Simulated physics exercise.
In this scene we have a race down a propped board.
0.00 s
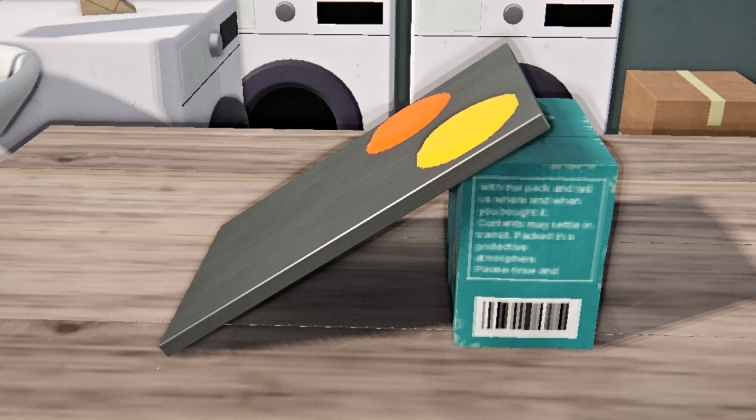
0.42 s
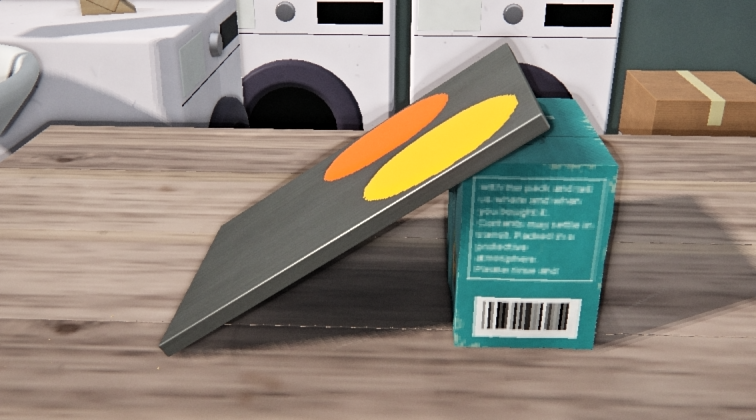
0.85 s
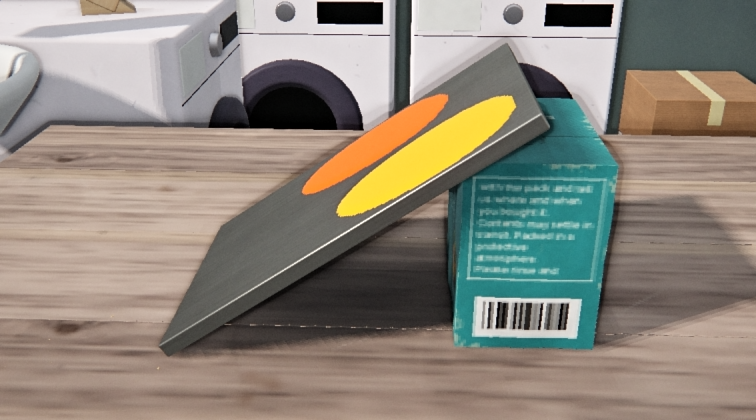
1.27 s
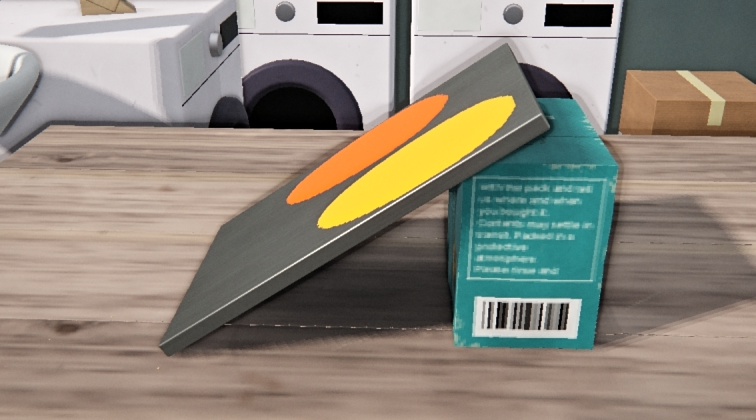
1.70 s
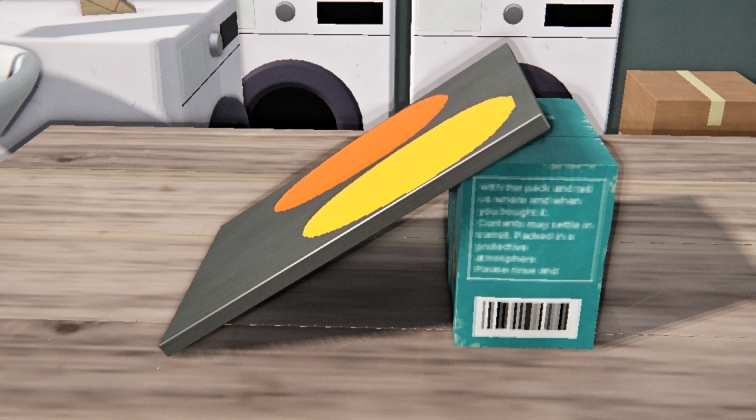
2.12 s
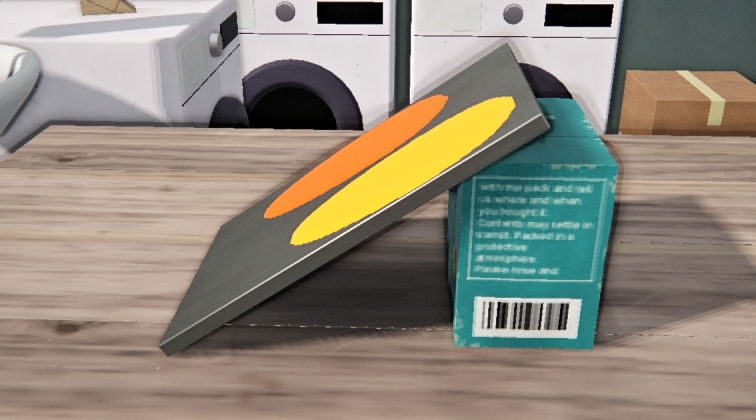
To begin with, short orange and yellow patches of sauce sit near the top of a dark board propped on a teal box. Both stretch quickly down the slope toward the lower left, then creep more slowly into long streaks, the orange tip staying farther down than the yellow.
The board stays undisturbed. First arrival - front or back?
Back.
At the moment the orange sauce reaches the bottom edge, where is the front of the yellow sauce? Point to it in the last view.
Roughly at (227, 276).
By 3.5 s, the yellow sauce is three quarters of the way down; the orange sauce is close to the edge.
By 5.6 s, the yellow sauce is three quarters of the way down; the orange sauce is at the low edge.
